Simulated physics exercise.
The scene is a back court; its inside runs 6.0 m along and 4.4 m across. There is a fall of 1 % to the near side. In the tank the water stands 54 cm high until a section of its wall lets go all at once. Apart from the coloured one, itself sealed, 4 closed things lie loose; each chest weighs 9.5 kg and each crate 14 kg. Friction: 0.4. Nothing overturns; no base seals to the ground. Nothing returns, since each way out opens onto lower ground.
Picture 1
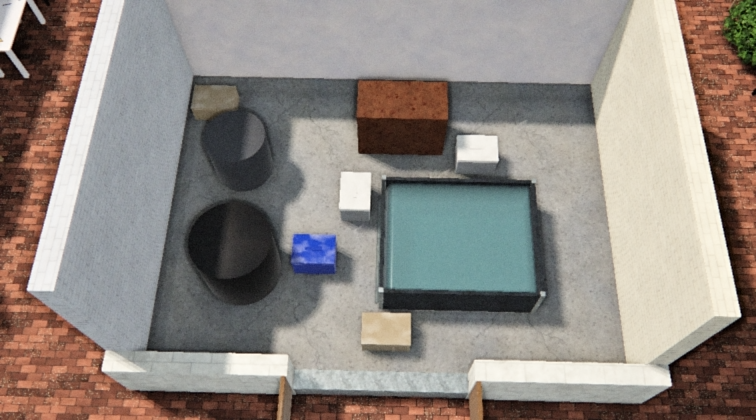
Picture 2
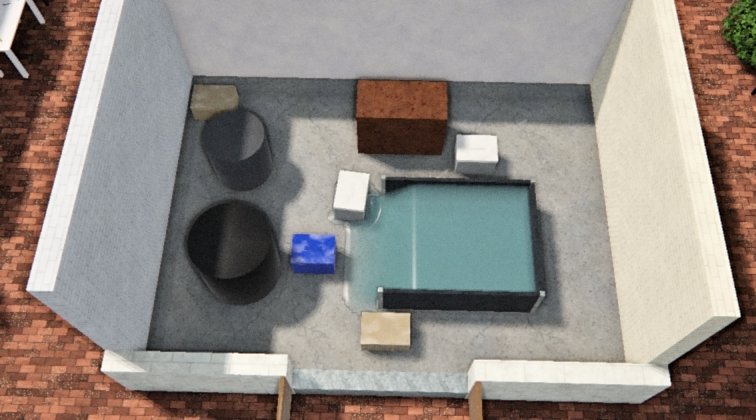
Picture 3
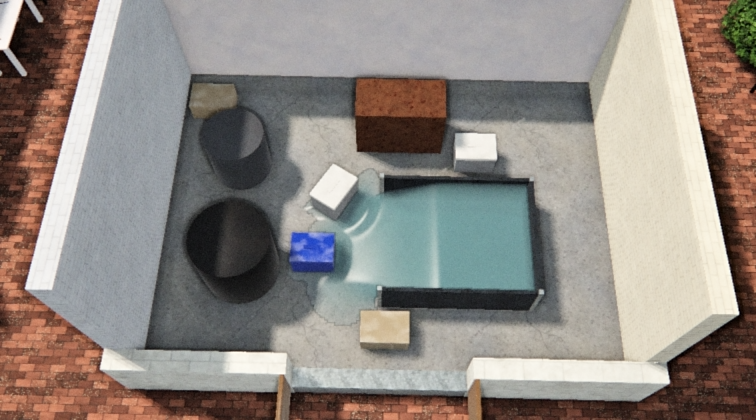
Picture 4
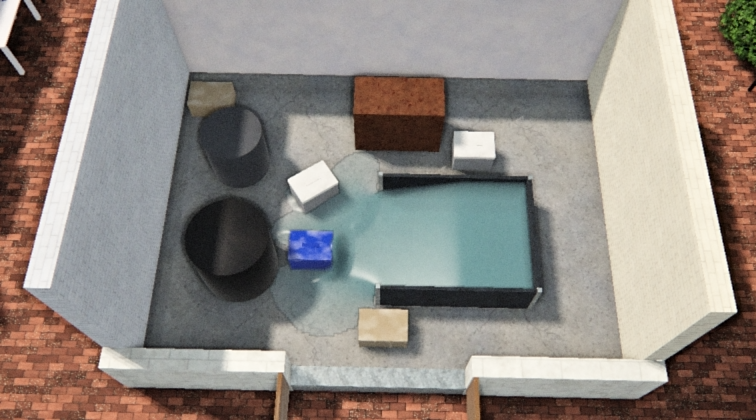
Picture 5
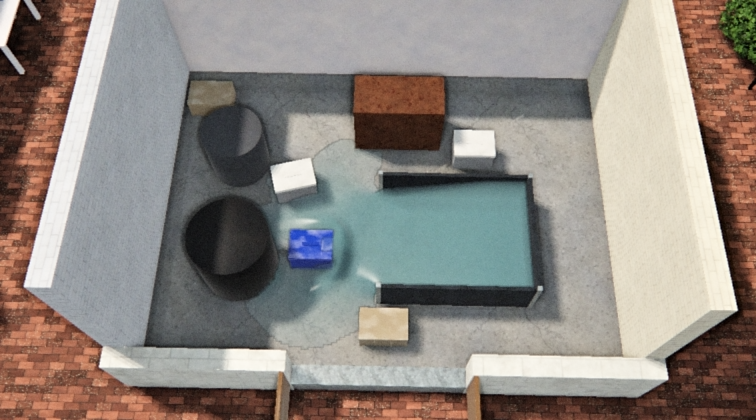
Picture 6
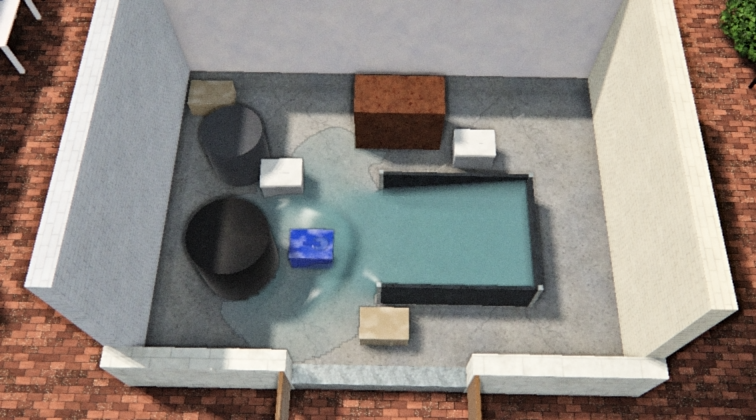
Water poured out of the open left side of a dark-walled tank in a walled court, spreading around a blue box that barely moved, while a nearby white box turned and slid left.
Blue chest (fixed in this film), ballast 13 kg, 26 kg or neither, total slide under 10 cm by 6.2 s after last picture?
Ballast needed: Beyond both.
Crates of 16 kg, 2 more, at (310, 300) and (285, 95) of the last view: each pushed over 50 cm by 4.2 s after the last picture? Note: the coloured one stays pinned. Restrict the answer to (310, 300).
It is over.
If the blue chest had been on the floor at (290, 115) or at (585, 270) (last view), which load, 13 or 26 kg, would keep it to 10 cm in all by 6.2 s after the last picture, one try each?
In turn: Both fail; the lighter suffices.
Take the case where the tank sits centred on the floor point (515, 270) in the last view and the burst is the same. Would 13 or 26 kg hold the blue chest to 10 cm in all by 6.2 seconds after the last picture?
Then, put simply, both options fail.
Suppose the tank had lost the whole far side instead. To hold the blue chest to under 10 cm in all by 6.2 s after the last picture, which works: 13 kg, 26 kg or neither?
Result: Greater mass required.
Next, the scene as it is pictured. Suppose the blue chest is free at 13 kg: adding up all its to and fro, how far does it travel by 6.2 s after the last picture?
200 cm in all.
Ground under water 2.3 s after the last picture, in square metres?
The covered patch comes to about 15 m2.
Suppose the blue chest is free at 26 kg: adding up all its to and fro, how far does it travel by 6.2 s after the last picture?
Roughly 140 centimetres.
Then, 0.6 s after the last picture the blue chest would be 55 cm from its start with 13 kg and 39 cm from its start with 26 kg; 18 cm of water round it then.
Then, 2.3 s after the last picture the blue chest would be 63 cm from its start with 13 kg and 63 cm from its start with 26 kg; 12 cm of water round it then.
Then, 4.2 s after the last picture the blue chest would be 66 cm from its start with 13 kg and 45 cm from its start with 26 kg; 10 cm of water round it then.
Then, 6.2 s after the last picture the blue chest would be 118 cm from its start with 13 kg and 44 cm from its start with 26 kg; 9 cm of water round it then.
